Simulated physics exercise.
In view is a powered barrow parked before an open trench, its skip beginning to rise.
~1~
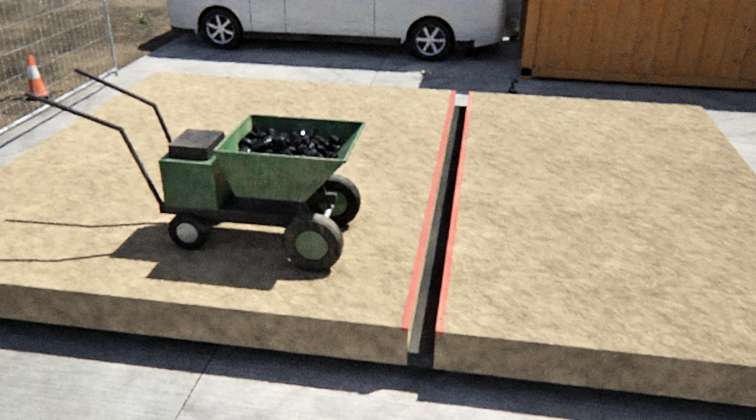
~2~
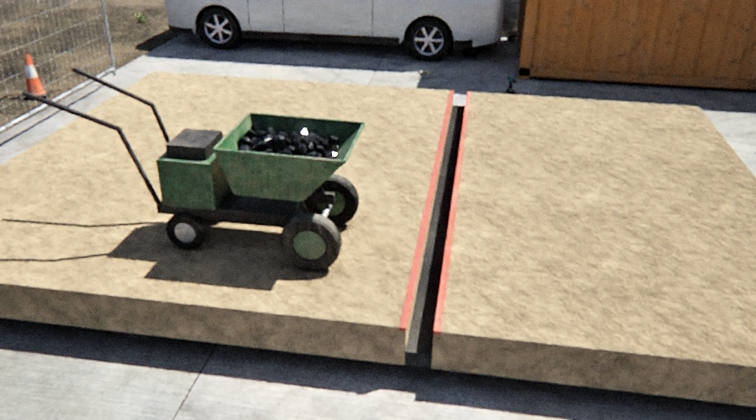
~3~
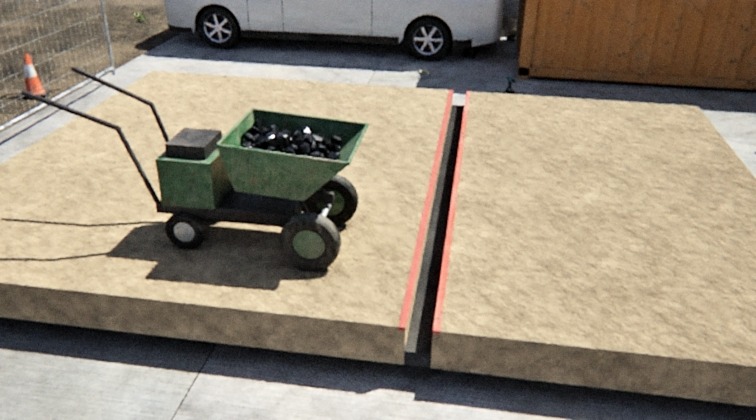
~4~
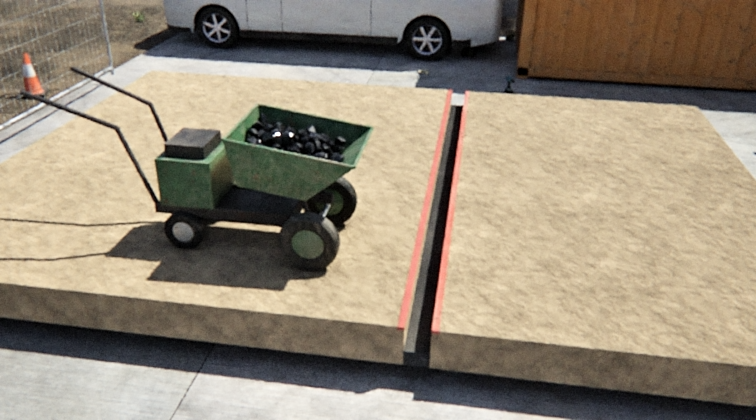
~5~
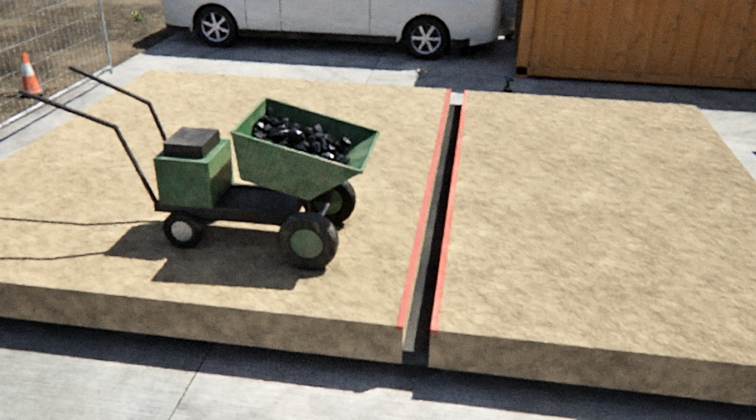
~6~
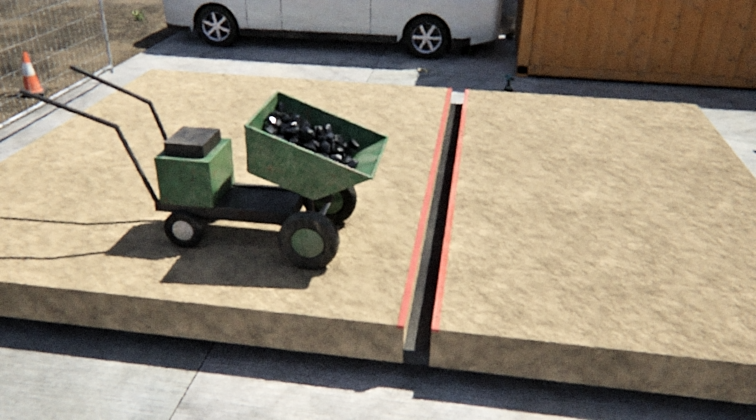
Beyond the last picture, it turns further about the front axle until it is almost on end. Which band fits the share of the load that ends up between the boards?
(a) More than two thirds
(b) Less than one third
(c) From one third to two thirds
Answer: C.
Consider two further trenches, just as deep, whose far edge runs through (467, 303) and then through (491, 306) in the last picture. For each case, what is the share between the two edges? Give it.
The first try gives 90 percent, then the second gives 100 percent.
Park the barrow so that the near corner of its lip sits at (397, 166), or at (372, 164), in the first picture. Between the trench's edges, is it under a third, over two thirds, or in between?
In the first case below one third, in the second case less than a third.
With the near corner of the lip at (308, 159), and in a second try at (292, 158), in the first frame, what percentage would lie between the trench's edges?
It works out to 40 per cent in the first case and 30 per cent in the second.
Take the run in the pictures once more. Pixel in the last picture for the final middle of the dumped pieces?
Somewhere around (436, 249) in the final view.
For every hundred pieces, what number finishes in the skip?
Close to 10 per cent, give or take.
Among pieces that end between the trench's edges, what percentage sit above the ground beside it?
Close to 30 percent.
Just after the last frame, skip tipped steeply; every one in the skip.
A moment on, skip tipped right over; almost all in the skip; about a tenth in or heaped over the trench; just a few beyond it; just a few falling.
Further on, skip tipped right over; roughly a quarter in the skip; just a few short of the trench; roughly half in or heaped over the trench; roughly a quarter beyond it.
When it is over, skip tipped right over; about a tenth in the skip; about a tenth short of the trench; roughly half in or heaped over the trench; roughly a third beyond it.
